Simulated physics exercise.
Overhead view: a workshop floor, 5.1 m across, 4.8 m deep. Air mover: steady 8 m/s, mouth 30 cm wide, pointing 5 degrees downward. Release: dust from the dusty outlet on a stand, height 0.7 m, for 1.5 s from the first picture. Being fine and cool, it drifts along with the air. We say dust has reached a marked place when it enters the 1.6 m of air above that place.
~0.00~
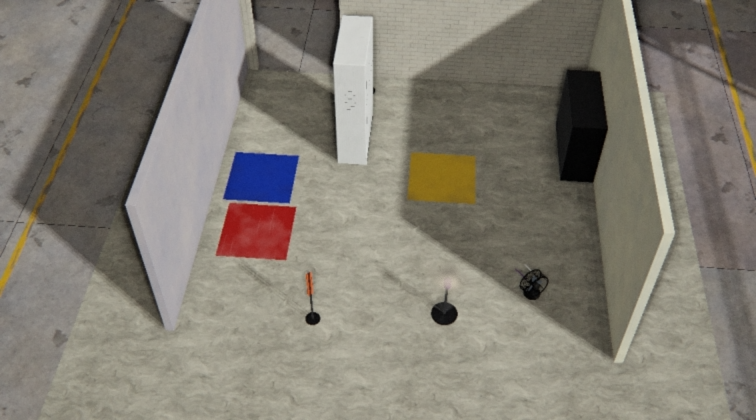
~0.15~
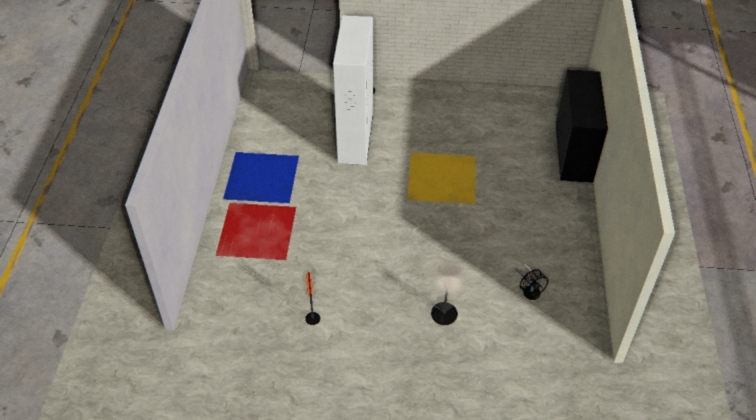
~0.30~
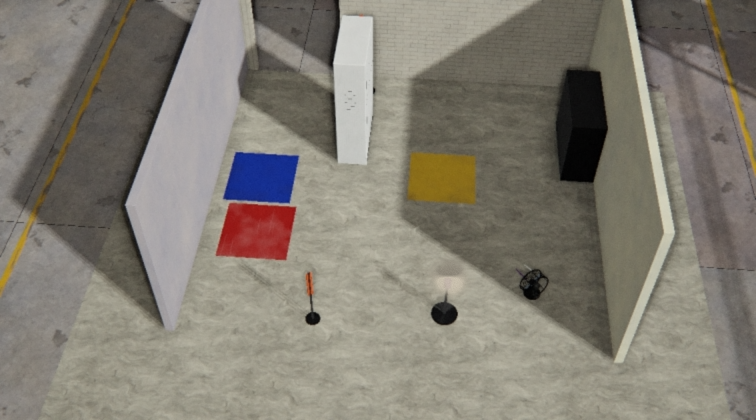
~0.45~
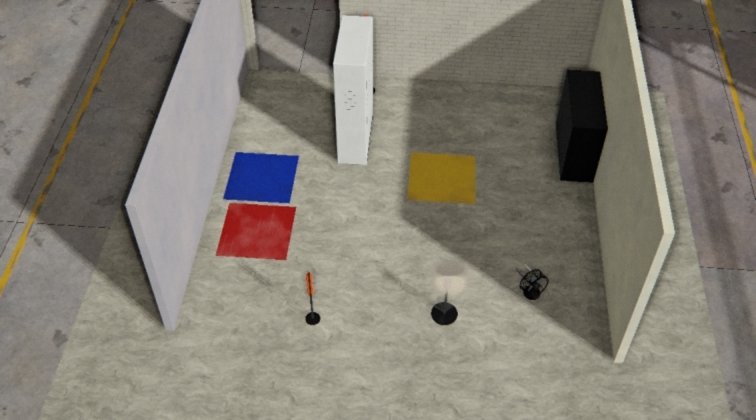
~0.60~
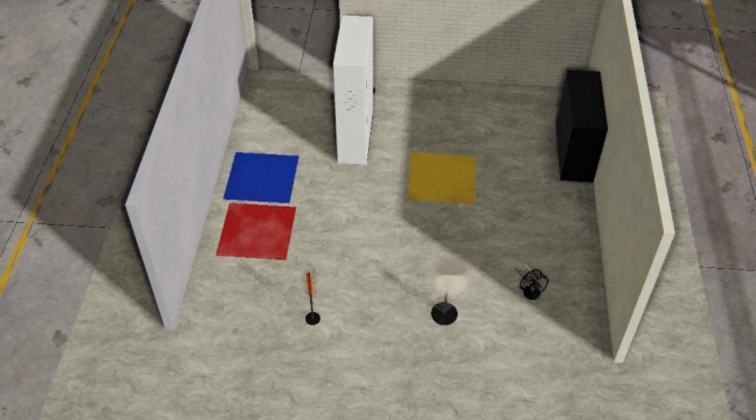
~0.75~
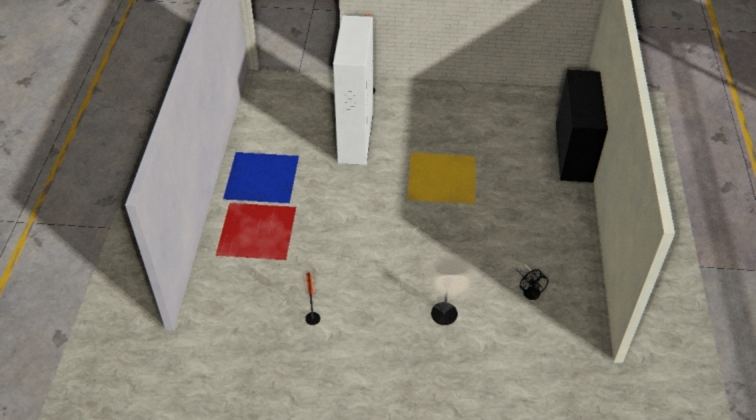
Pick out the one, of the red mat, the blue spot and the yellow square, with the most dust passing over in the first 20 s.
It is the yellow one.
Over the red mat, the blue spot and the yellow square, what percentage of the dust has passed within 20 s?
Roughly 4 per cent red, 15 per cent blue, 90 per cent yellow.
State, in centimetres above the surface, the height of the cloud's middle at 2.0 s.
I'd put it at around 60 cm up.
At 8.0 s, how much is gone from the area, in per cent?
I'd say near 20 per cent.
By 2.0 s we count, 0 % has passed over the yellow square, 0 % over the blue spot and 0 % over the red mat, with 100 % still about or yet to come, and the middle of the rest is near (460, 273).
By 4.0 s we count, 9 % has passed over the yellow square, 0 % over the blue spot and 0 % over the red mat, with 100 % still about or yet to come, and the middle of the rest is near (483, 265).
By 8.0 s we count, 87 % has passed over the yellow square, 9 % over the blue spot and 0 % over the red mat, with 78 % still about or yet to come, and the middle of the rest is near (305, 19).
By 20.0 s we count, 87 % has passed over the yellow square, 15 % over the blue spot and 4 % over the red mat, with 17 % still about or yet to come, and the middle of the rest is near (233, 135).
